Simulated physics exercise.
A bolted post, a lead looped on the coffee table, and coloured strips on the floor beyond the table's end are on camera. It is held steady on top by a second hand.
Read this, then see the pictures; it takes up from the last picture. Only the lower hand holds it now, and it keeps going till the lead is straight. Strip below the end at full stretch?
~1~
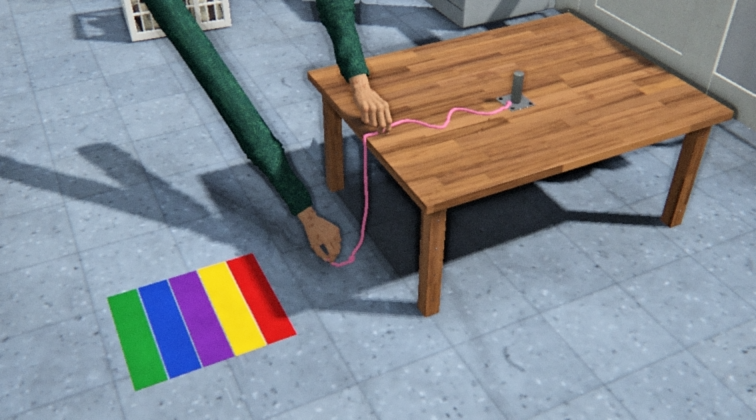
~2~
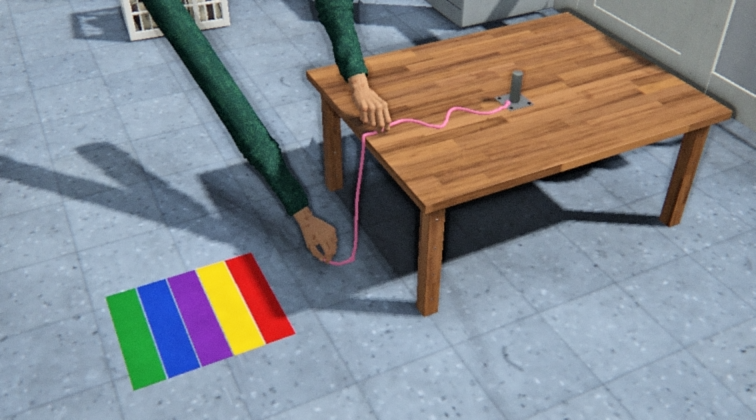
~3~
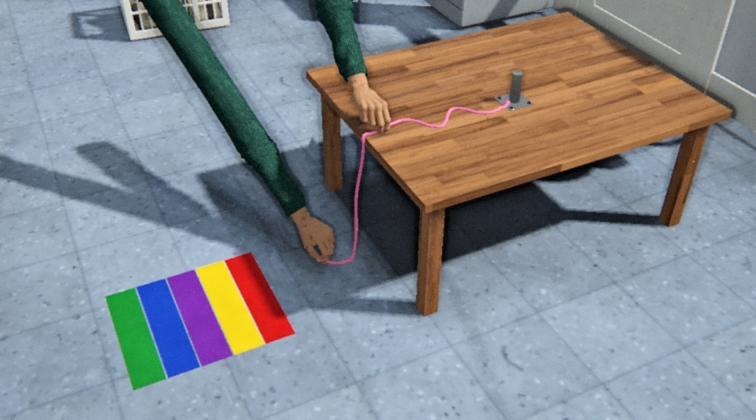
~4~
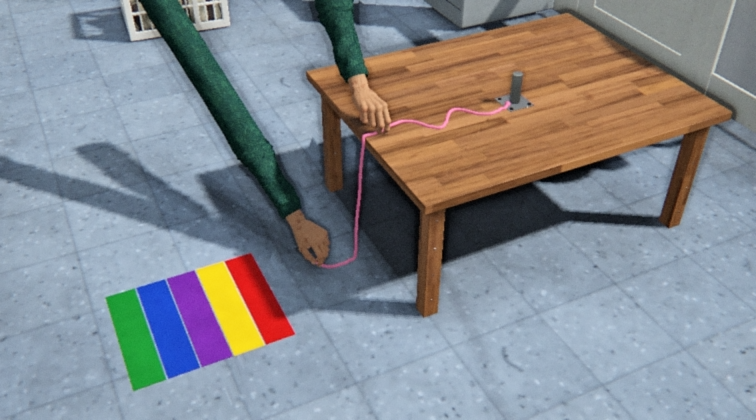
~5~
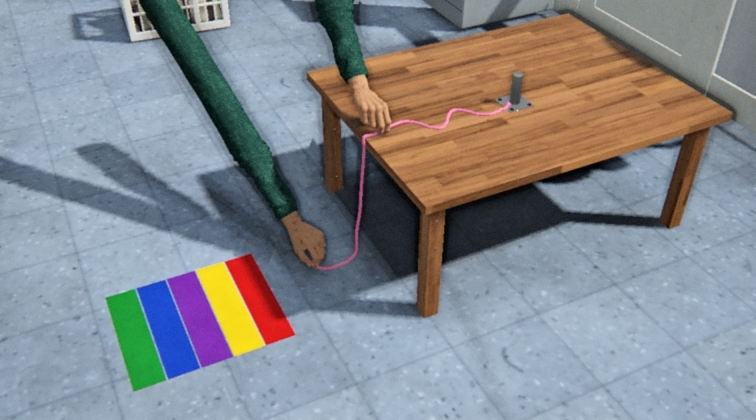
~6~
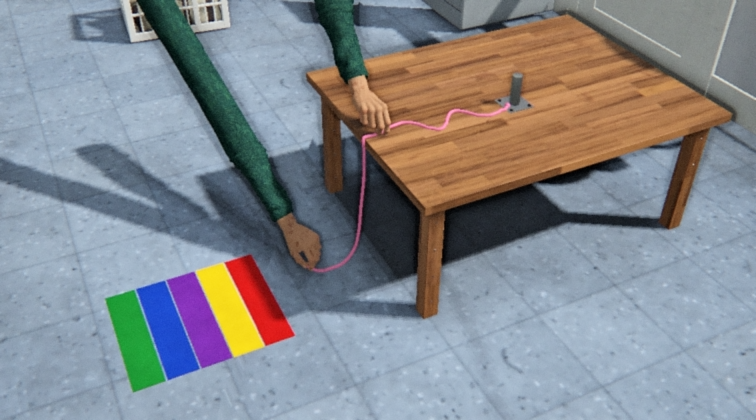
Purple.
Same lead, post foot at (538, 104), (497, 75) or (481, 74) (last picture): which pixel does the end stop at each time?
About (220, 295), then (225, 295), then (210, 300).
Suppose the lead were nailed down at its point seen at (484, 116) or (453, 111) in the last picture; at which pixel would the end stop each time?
First try at (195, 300), second at (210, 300).
Early on, end near (259, 283); over red.
Midway, end near (218, 296); over yellow.
At the end of the slack, end near (193, 304); over purple. It gets as far as the purple strip.
